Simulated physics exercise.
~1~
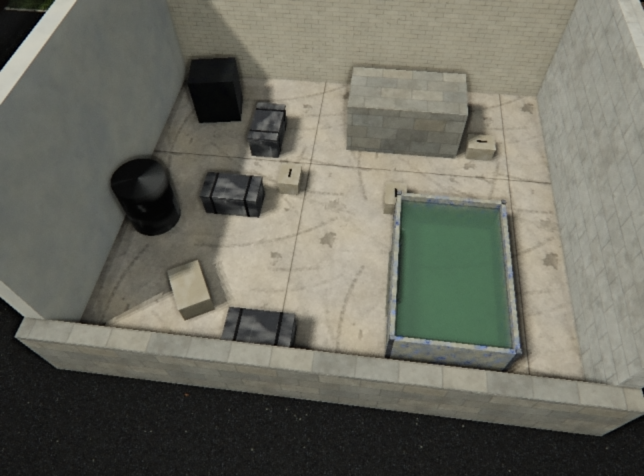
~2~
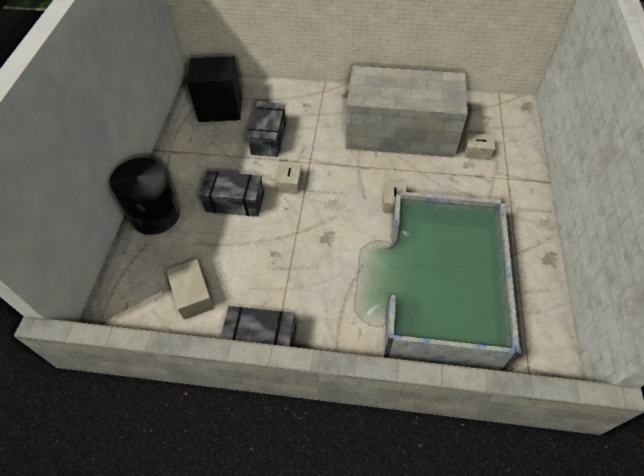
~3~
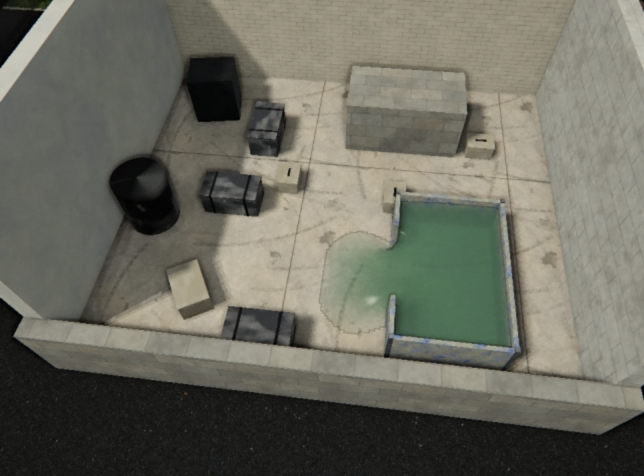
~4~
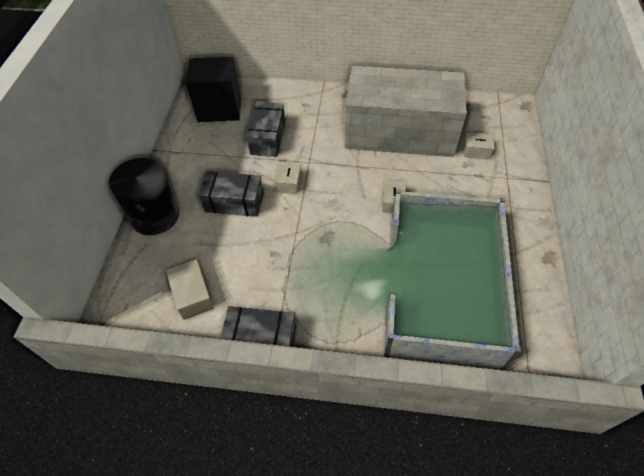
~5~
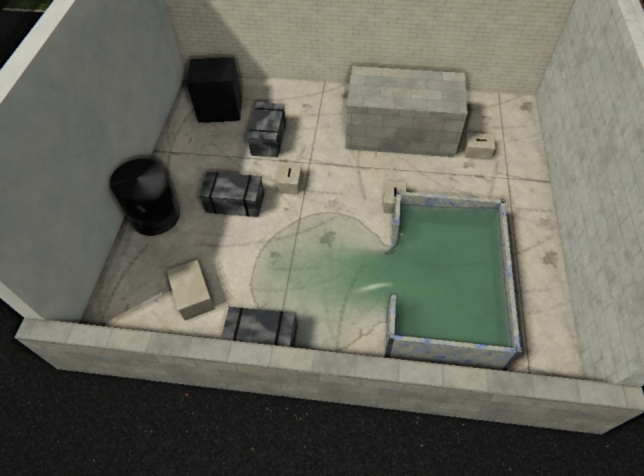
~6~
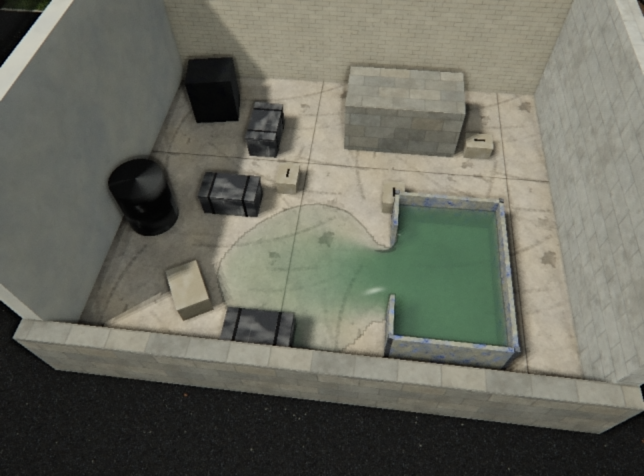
Green water flows out through a gap that opens in the left side of a rectangular tank and spreads leftward in a thin, widening pool across the walled yard's pale floor, while the surrounding boxes and dark barrel stay still.
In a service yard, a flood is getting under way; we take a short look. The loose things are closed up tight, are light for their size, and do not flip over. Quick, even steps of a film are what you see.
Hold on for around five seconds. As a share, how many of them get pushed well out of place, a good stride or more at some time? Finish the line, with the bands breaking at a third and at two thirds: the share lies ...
The share lies between a third and two thirds.
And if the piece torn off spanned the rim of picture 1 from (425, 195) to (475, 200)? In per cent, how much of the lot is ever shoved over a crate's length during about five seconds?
I'd put it at about 10 percent.
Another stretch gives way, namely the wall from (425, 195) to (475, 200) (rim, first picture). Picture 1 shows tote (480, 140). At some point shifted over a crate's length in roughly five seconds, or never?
Honestly, it went the full distance.
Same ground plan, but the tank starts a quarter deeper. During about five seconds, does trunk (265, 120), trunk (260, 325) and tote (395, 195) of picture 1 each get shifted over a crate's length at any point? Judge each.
Object 1: Stayed below the mark. Object 2: Passed the mark. Object 3: Stayed below the mark.
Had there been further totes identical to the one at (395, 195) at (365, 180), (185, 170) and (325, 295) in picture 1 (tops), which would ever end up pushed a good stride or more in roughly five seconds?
Each in turn: Stays in place, pushed clear, pushed clear.
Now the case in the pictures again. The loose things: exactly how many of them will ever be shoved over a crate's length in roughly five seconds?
I make it 3 in total.
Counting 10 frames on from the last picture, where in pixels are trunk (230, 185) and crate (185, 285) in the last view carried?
Close to (196, 159), and close to (88, 291).
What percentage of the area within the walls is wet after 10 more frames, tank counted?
I'd call it close to 50 per cent.
A moment on, 0 of 7 are well off their spots; 0 afloat.
Next, 3 of 7 are well off their spots; 2 afloat.
Later, 3 of 7 are well off their spots; 3 afloat.
In the end, 3 of 7 are well off their spots, and 3 have been at some point; 3 afloat.
